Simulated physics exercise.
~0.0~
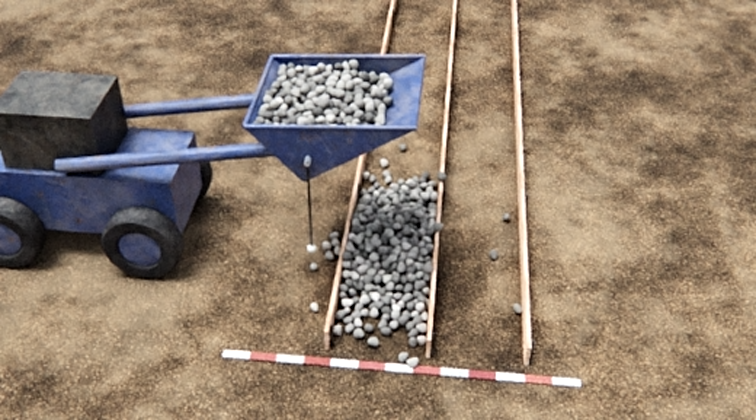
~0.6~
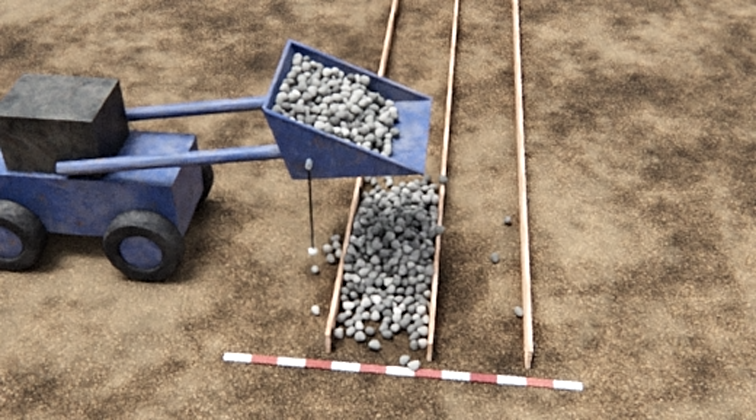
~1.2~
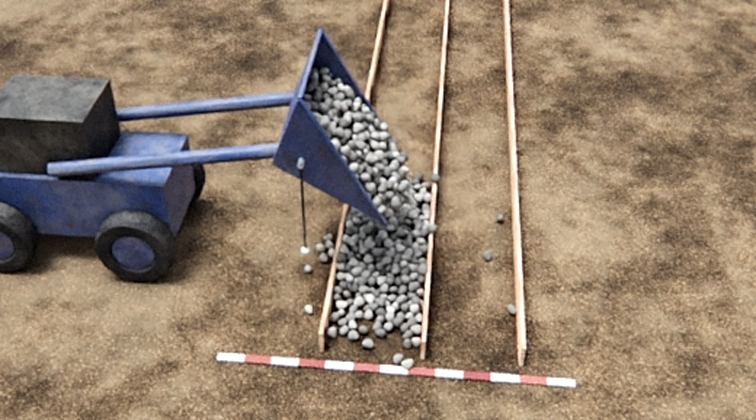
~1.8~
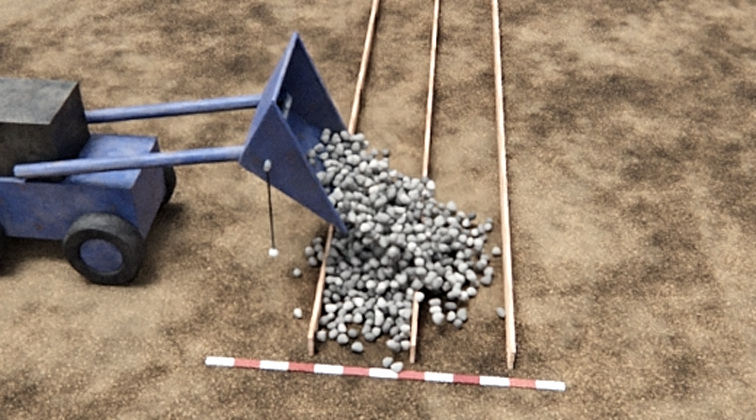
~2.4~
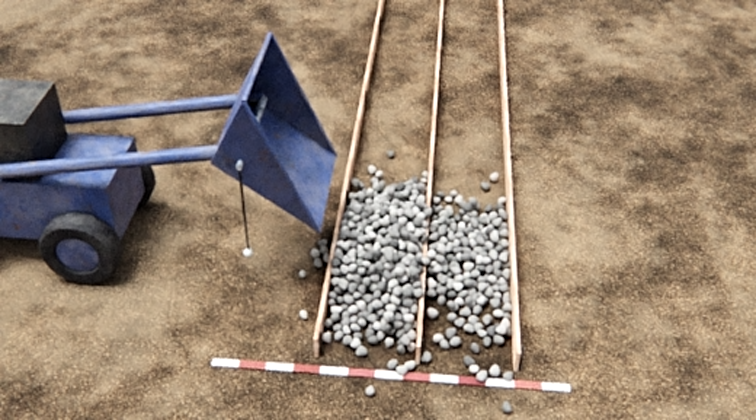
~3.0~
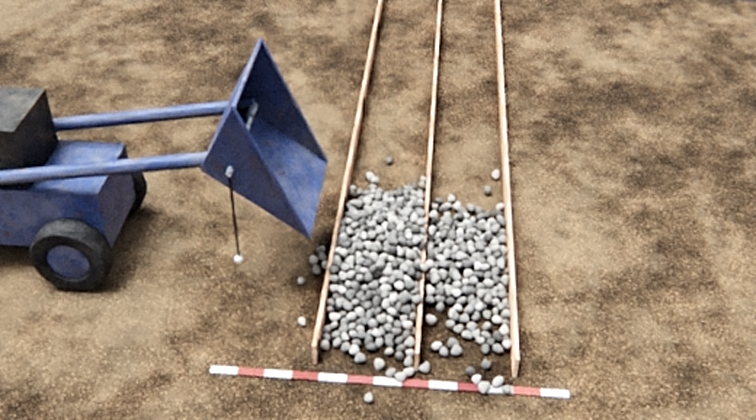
The clip opens on a small blue loader at the left, holding a bucket full of rounded grey stones above a pile already lying between two wooden planks. The bucket tips steadily to the right, and its stones begin sliding over the lip onto the pile. As it reaches a steep tilt, the loader backs away to the left while the load pours out, heaping over the middle plank. Stones spill into the right-hand bay, and a few roll out near the red and white striped bar. Finally the bucket hangs tilted and empty, with stones spread across both bays, more of them in the left.
